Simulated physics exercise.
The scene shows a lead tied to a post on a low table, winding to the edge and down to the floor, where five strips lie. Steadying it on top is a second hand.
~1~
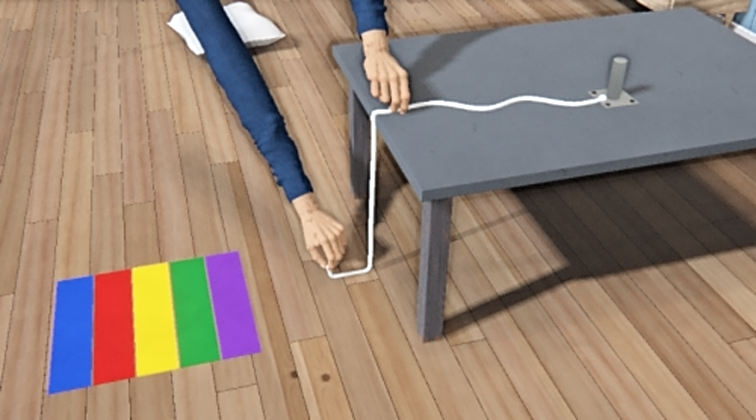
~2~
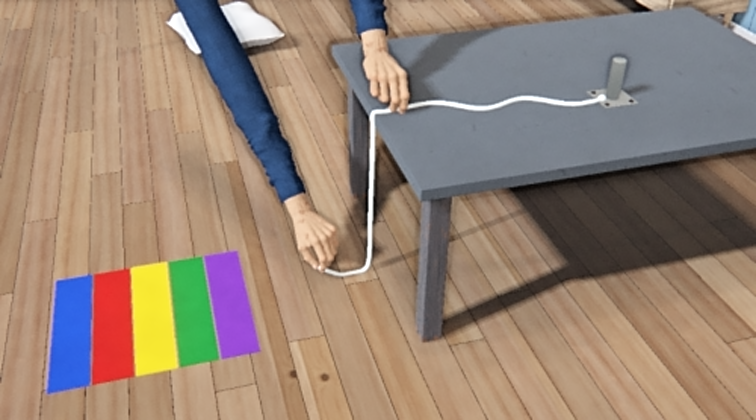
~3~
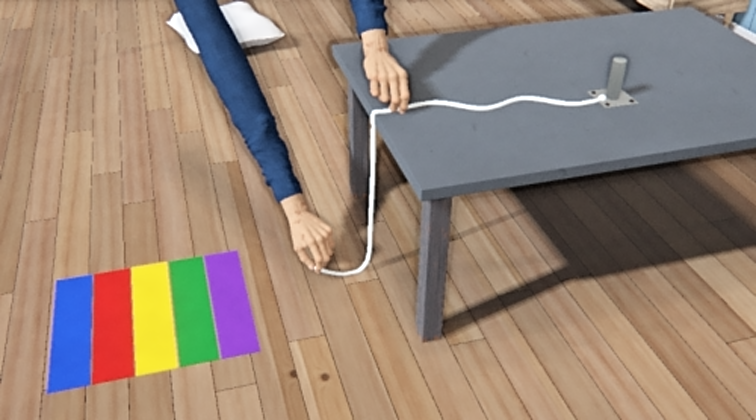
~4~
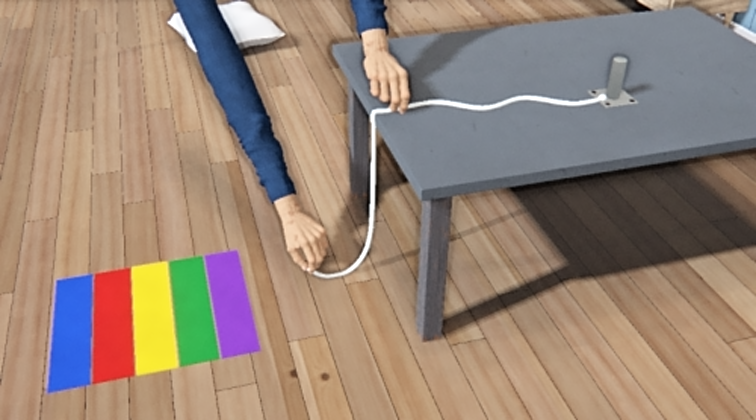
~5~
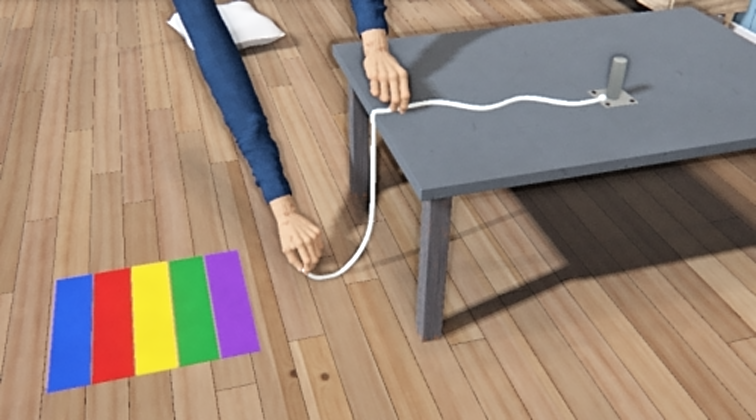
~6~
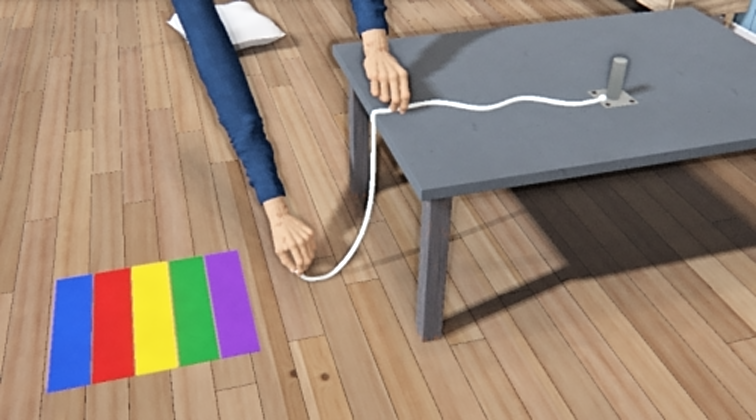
Two hands held a white cord tied to a post on a gray table, one staying at the edge while the lower one slowly drew the cord's end slightly left near five colored strips.
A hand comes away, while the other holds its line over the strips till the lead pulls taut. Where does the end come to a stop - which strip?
On the green strip.
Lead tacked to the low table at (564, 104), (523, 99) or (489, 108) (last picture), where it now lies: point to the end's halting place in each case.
In order: (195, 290), then (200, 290), then (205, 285).
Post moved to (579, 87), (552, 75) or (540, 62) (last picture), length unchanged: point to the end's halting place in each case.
In order, the pixels are (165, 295), (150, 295) and (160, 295).
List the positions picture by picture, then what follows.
The first frame shows end (328, 267); purple (238, 335); green (198, 343); yellow (156, 351); red (114, 359); blue (71, 367).
The second frame shows end (320, 267); lead through (575, 104) (503, 104) (428, 103) (373, 133) (371, 199) (370, 258).
The third frame shows end (316, 268).
The fourth frame shows end (309, 269); lead through (575, 104) (503, 104) (429, 103) (374, 133) (373, 199) (362, 257).
The fifth frame shows end (304, 270).
The sixth frame shows end (297, 271); lead through (576, 104) (503, 104) (429, 103) (374, 133) (371, 199) (348, 257).
Soon after, end near (264, 277); short of the strips.
Then, end near (220, 285); over purple.
At full stretch, end near (194, 289); over green. It gets as far as the green strip.
